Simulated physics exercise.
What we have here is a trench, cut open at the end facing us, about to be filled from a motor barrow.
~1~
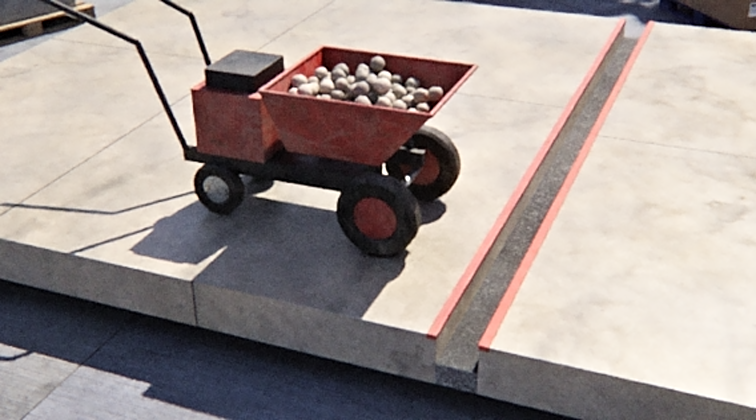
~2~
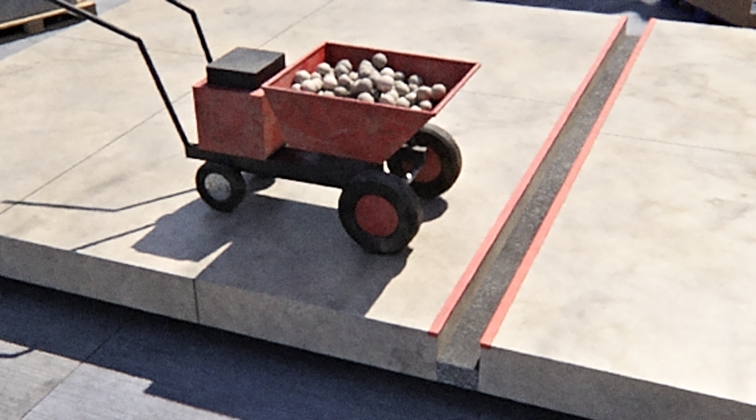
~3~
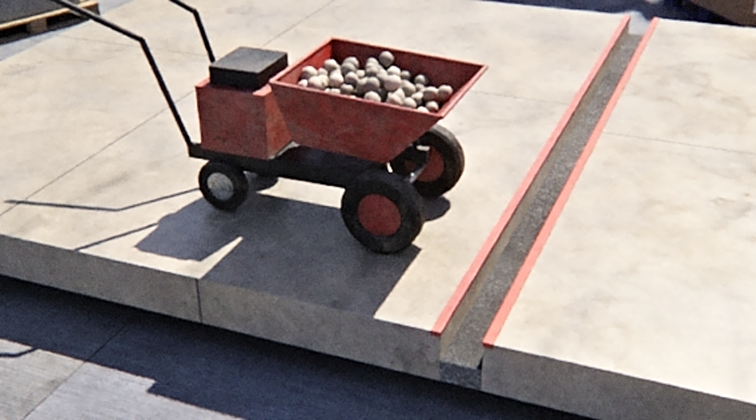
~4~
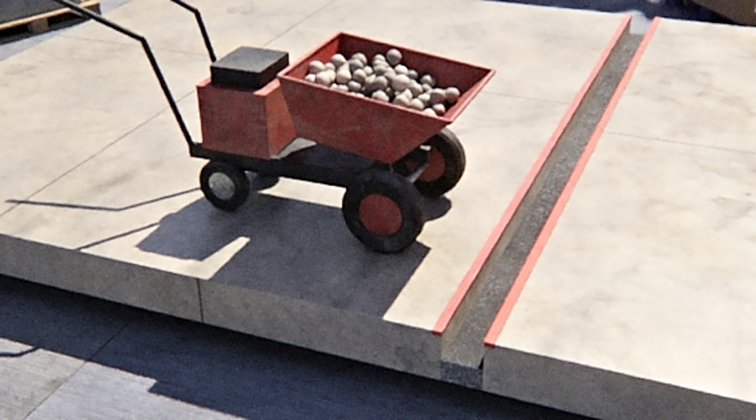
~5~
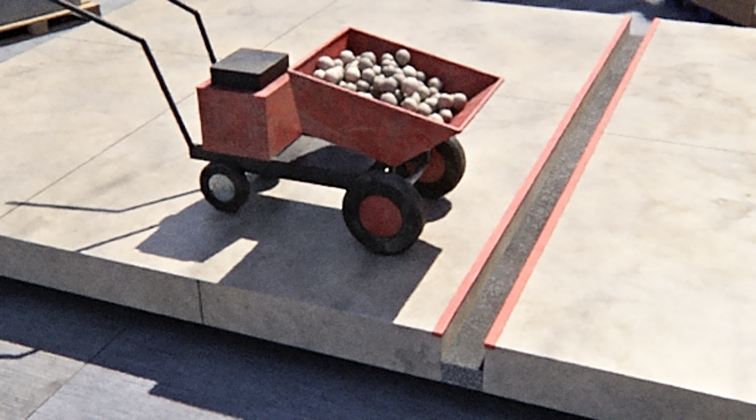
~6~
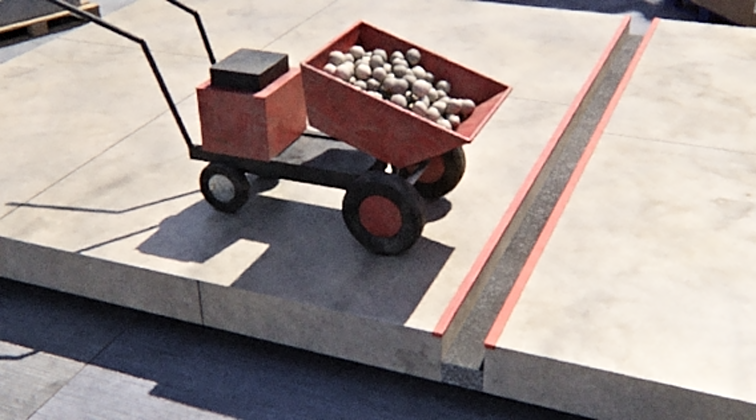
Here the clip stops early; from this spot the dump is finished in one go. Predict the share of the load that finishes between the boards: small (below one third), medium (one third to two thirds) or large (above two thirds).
The share is small, below one third.
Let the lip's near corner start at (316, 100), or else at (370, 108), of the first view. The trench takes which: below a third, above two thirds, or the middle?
Under a third, then between a third and two thirds.
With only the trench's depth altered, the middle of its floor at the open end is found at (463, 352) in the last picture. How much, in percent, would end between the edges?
Estimate: Approx. 10 in a hundred.
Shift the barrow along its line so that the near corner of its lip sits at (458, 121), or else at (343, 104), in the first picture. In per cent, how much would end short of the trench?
First spot: 0 %, second spot: 30 %.
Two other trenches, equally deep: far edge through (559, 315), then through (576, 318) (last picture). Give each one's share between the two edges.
I'd say some 80 in a hundred, followed by 90 in a hundred.
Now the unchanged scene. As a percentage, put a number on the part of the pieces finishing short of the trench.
0 percent.
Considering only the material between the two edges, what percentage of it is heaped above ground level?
About 5 %.
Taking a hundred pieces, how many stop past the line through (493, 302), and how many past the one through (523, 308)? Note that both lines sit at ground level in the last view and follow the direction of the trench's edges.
Estimate: 70 %, then 50 %.
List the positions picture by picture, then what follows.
The first picture shows lip of the skip near (430, 117), level; top of the load near (342, 85), river pebbles; first edge of the trench near (454, 297); far edge near (504, 307), the trench under half as wide as the skip, and about as deep as wide.
The second picture shows lip of the skip near (433, 115), level; top of the load near (348, 88).
The third picture shows lip of the skip near (441, 118), tipped barely; top of the load near (355, 85).
The fourth picture shows lip of the skip near (450, 123), tipped a little; top of the load near (362, 83).
The fifth picture shows lip of the skip near (459, 132), tipped a little; top of the load near (370, 82).
The sixth picture shows lip of the skip near (469, 142), tipped clearly; top of the load near (380, 80); first edge of the trench near (460, 294); far edge near (510, 305).
Shortly afterwards, skip tipped steeply; the whole lot in the skip.
Next, skip tipped right over; the bulk in the skip; only a few in or heaped over the trench; near a quarter beyond it; only a few falling.
Some moments later, skip tipped right over; near a quarter in the skip; a little in or heaped over the trench; near two thirds beyond it.
In the end, skip tipped right over; near a quarter in the skip; a little in or heaped over the trench; near two thirds beyond it.
